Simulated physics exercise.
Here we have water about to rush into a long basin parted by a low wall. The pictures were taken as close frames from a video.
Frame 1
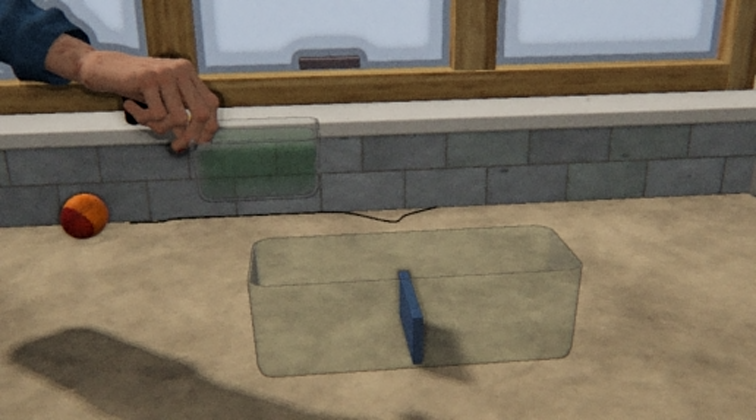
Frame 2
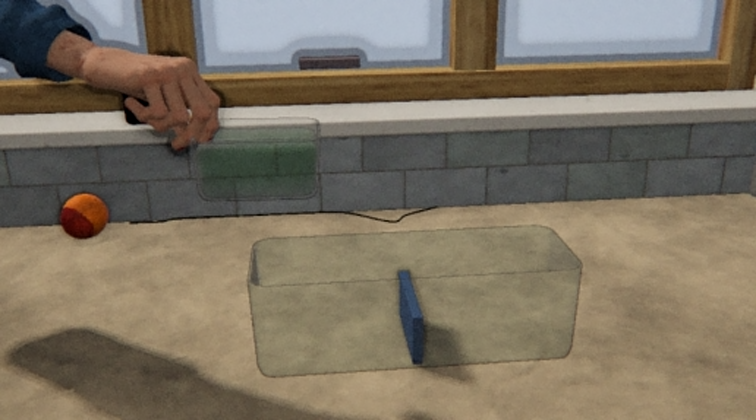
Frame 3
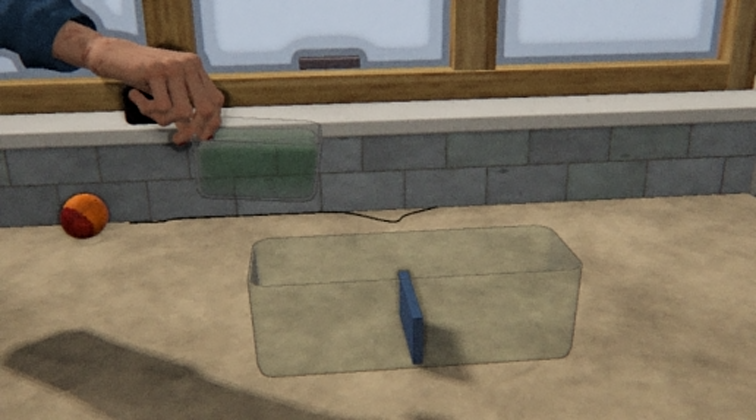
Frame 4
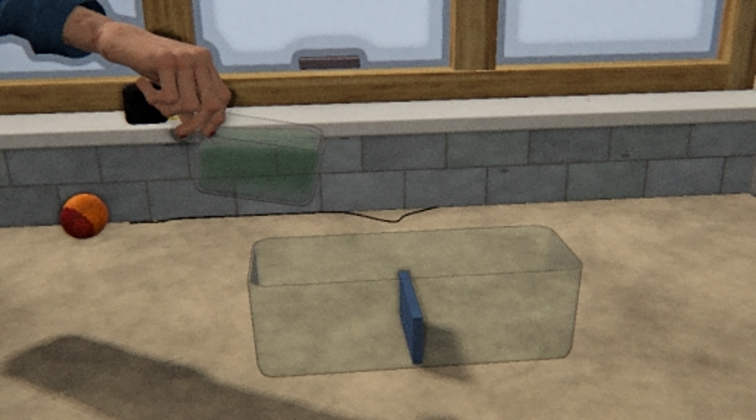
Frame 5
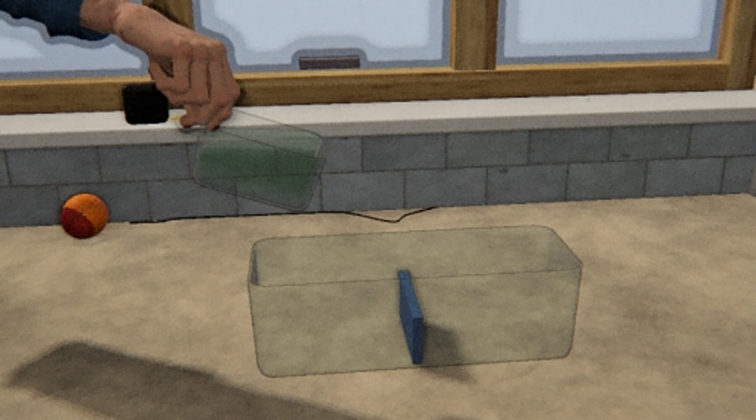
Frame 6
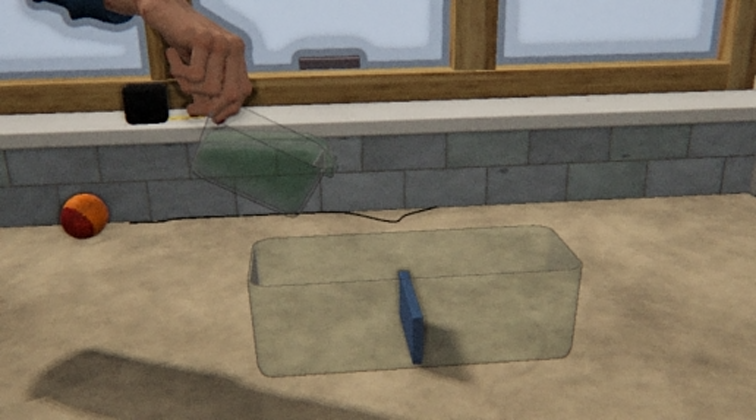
A hand held a clear container of greenish liquid above a long see-through basin with a short blue divider inside, then gradually tilted it down to the right while an orange ball stayed still.
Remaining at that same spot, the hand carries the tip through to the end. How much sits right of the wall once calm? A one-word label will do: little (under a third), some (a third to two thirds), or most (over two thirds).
Little.
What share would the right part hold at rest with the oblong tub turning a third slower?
About 0 in a hundred.
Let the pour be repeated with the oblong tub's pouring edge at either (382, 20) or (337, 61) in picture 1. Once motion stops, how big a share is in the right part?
First try: Near 75 percent; second try: Near 50 percent.
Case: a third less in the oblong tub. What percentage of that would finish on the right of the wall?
I'd put it at some 0 %.
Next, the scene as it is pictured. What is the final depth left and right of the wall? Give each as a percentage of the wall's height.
On the left it sits near 40, while on the right it sits near 0.
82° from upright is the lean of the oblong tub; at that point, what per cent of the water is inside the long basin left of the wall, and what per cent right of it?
Left part: Around 40 %. Right part: Around 0 %.
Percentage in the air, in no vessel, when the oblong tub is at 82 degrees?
Share in flight: Approx. 35 %.
A moment on, the oblong tub is tipped on its side and 22 per cent is still to pour, 40 is left of the wall and 0 right of it.
Next, the oblong tub is tipped on its side and 5 per cent is still to pour, 82 is left of the wall and 0 right of it.
Then the oblong tub is tipped on its side and 0 per cent is still to pour, 90 is left of the wall and 2 right of it.
Later the oblong tub is tipped on its side and 0 per cent is still to pour, 92 is left of the wall and 2 right of it.
At rest 92 per cent lies left of the wall, 2 right of it and 6 outside.
